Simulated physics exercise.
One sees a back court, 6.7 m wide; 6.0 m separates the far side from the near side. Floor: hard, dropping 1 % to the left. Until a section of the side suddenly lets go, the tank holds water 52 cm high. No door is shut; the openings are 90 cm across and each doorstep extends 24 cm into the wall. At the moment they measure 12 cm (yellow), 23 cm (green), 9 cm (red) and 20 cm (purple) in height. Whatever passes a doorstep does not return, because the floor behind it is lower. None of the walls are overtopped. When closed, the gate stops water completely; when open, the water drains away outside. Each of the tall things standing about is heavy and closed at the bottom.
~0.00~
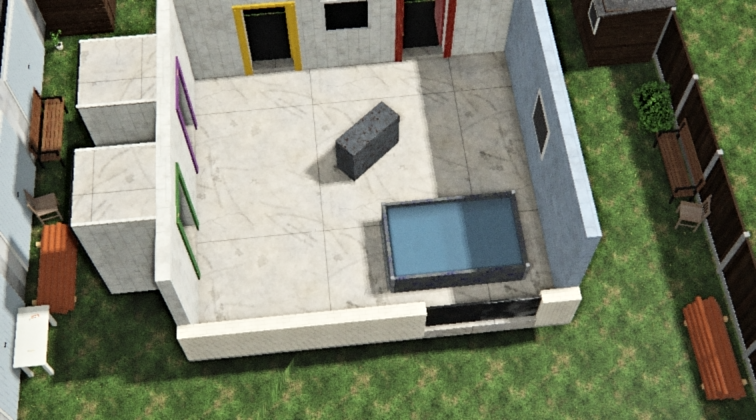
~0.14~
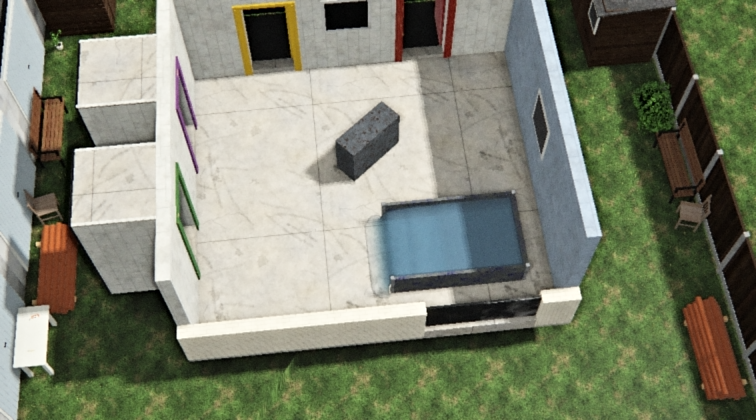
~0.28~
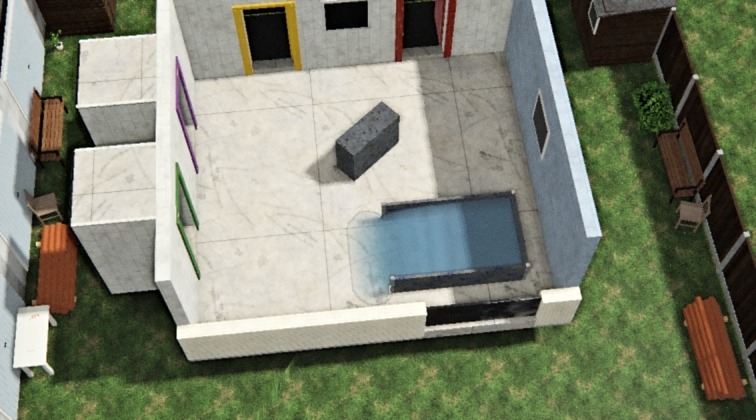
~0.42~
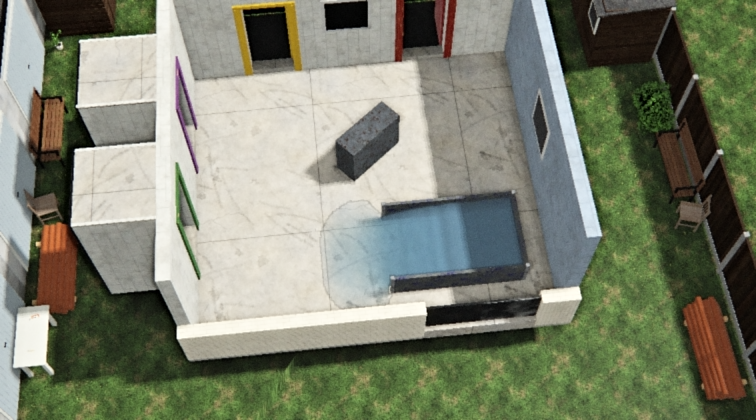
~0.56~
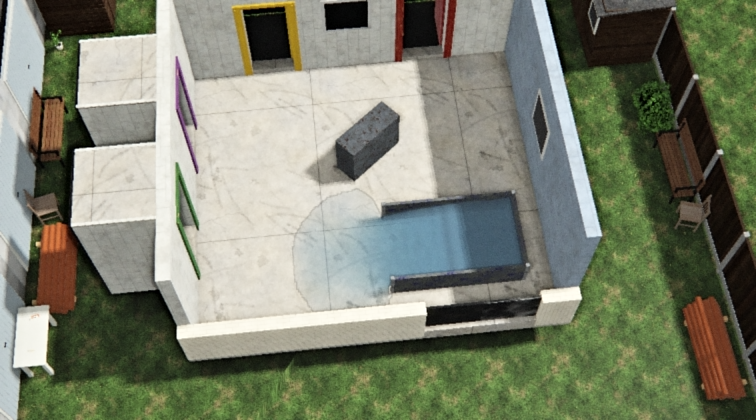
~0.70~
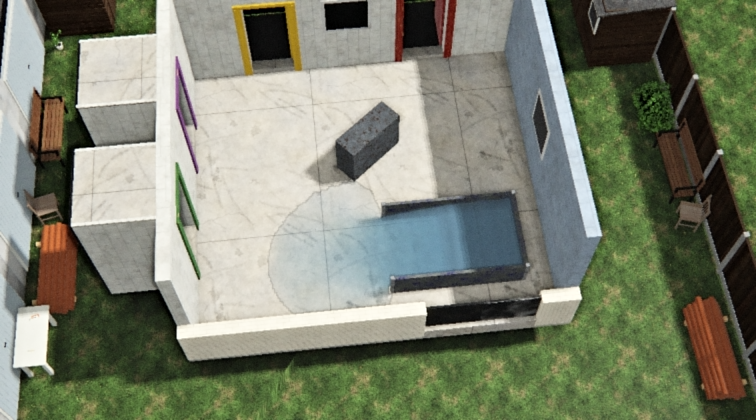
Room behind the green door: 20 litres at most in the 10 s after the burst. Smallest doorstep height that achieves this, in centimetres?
19 cm.
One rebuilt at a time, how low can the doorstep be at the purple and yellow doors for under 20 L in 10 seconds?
Roughly 9.0 cm for the purple door and roughly 11.0 cm for the yellow door.
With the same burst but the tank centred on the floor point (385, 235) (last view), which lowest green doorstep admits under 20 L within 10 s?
It should be around 25 cm high.
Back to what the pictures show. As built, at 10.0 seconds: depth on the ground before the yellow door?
Depth: Near 8.5 cm.
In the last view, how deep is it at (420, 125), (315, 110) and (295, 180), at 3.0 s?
Close to 0, 0 and 2 cm deep.
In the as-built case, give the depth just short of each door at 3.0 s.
Yellow door 0 cm, green door 26 cm, red door 0 cm, purple door 13 cm.
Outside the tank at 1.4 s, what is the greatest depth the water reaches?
About 22 cm at most.
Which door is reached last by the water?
Coming last is the red one.
After 1.4 s water covers 30 % of the floor, deepest (22 cm) near (377, 253); 16 cm at the green door, 0 litres in over its 23 cm doorstep.
After 3.0 s water covers 40 % of the floor, deepest (32 cm) near (200, 342); 26 cm at the green door, 1 litre in over its 23 cm doorstep.
After 10.0 s water covers 90 % of the floor, deepest (10 cm) near (197, 190); 7 cm at the green door, 3 litres in over its 23 cm doorstep.
At the green door as built, the water arrived by 1.2 s and peaked near 26 cm at 3.0 s.
Run again over the same 10 s with other heights there, 54 litres in over 16 cm, 6 litres over 22 cm. The limit of 20 litres is kept from about 19 cm up.
